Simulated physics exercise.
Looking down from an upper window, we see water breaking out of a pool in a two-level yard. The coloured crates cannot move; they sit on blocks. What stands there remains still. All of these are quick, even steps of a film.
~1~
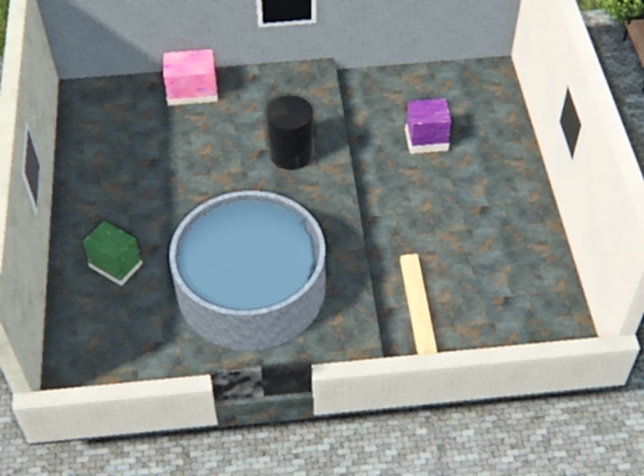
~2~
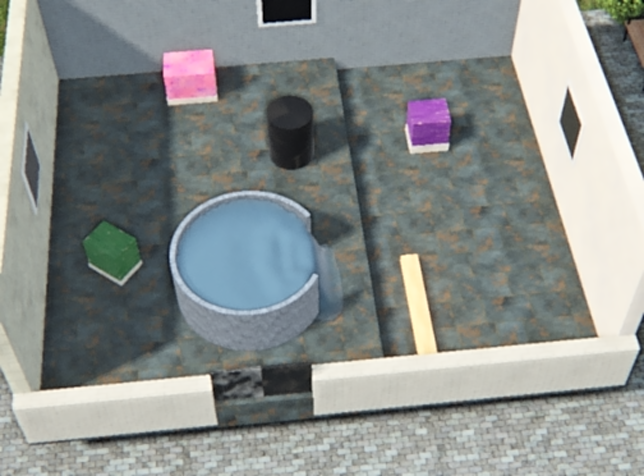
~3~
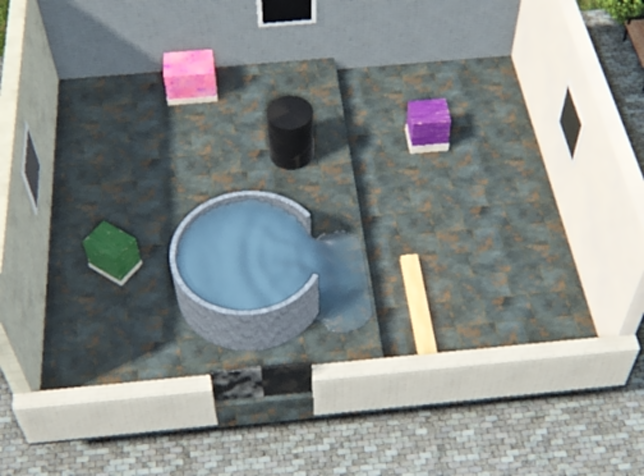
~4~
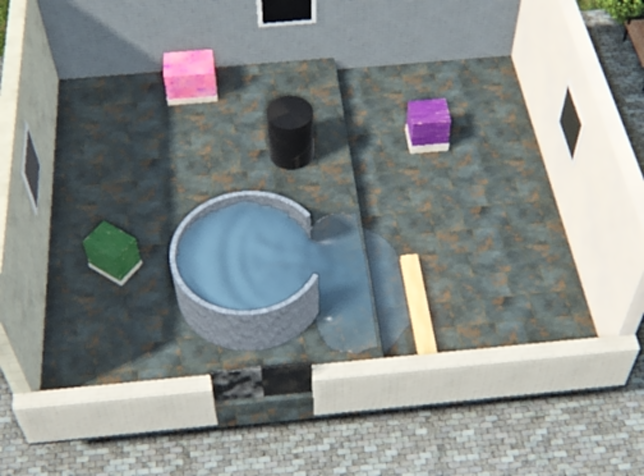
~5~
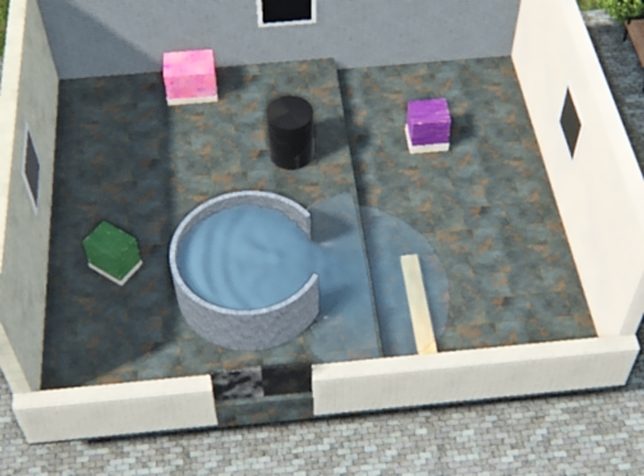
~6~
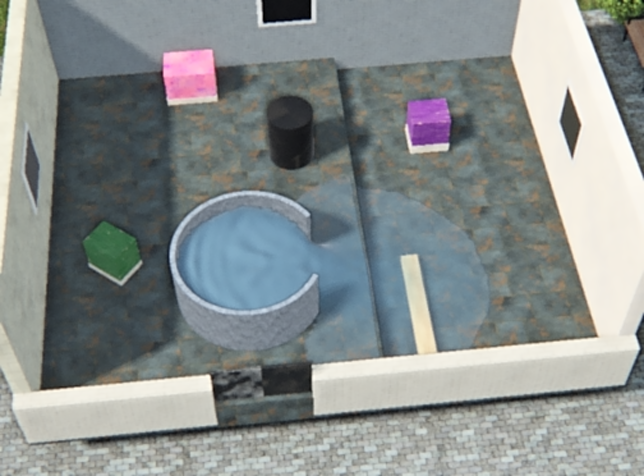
Water pouring through a gap in a round stone pool's right side, spreading across the yard floor and around a wooden plank.
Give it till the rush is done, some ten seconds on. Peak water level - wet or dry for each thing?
Result: Purple crate: Touched; green crate: Untouched; pink crate: Untouched.
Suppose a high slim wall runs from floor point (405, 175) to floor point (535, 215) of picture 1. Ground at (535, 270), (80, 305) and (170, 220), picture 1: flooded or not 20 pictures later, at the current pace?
Taking the three spots in order: Soaked, spared, spared.
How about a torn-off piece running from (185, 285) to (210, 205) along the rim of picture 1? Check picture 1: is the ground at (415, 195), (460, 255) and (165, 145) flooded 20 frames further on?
Spot one spared, spot two spared, spot three inundated.
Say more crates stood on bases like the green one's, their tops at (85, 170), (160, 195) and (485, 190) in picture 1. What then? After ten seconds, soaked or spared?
Order as asked: Unflooded / unflooded / flooded.
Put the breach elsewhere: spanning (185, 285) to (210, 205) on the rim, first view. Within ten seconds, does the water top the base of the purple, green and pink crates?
The purple one is not reached; the green one is reached; the pink one is reached.
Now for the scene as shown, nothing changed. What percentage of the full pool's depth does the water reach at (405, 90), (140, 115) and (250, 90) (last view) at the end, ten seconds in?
Taking the places in turn, I get roughly 12, 0 and 0 percent.
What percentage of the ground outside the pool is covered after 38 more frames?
Roughly 45 per cent.
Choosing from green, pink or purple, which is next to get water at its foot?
It's the purple one.
A moment on, water covers 35 % of the floor; the purple crate water round its plinth, the green crate not reached, the pink crate not reached.
Next, water covers 35 % of the floor; the purple crate water round its plinth, the green crate not reached, the pink crate not reached.
Then, water covers 40 % of the floor; the purple crate water round its plinth, the green crate not reached, the pink crate not reached.
Later, water covers 45 % of the floor; the purple crate water round its plinth, the green crate not reached, the pink crate not reached.
In the end, water covers 45 % of the floor; the purple crate was topped, the green crate stayed above the water, the pink crate stayed above the water.
